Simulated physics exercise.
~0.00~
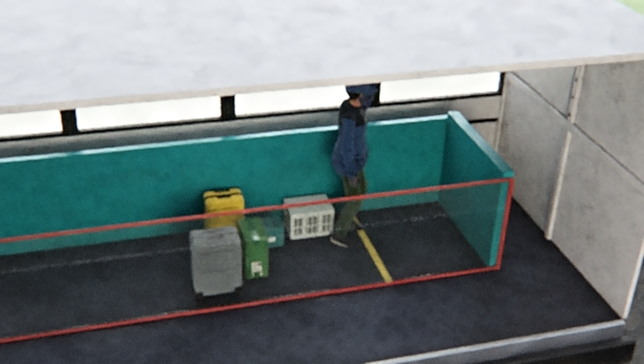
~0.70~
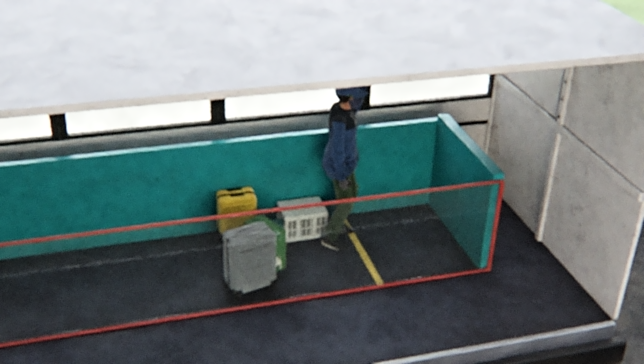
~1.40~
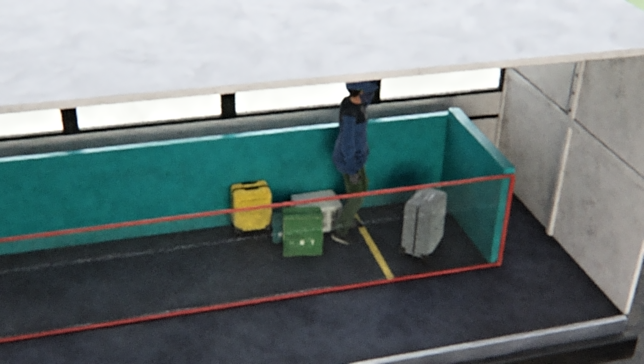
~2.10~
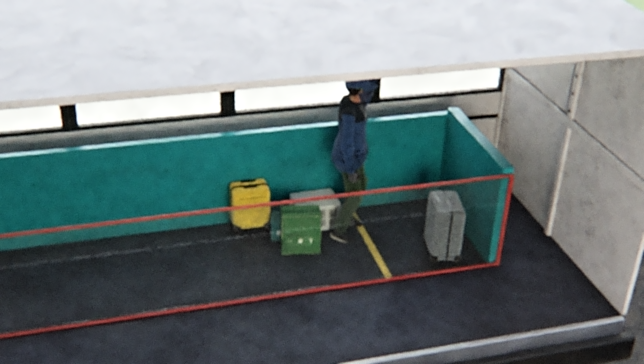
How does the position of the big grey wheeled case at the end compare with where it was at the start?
At the start the grey case stands left of the yellow line, in front of the yellow case and green box. By the end it stands to the right of the line, near the teal end wall.
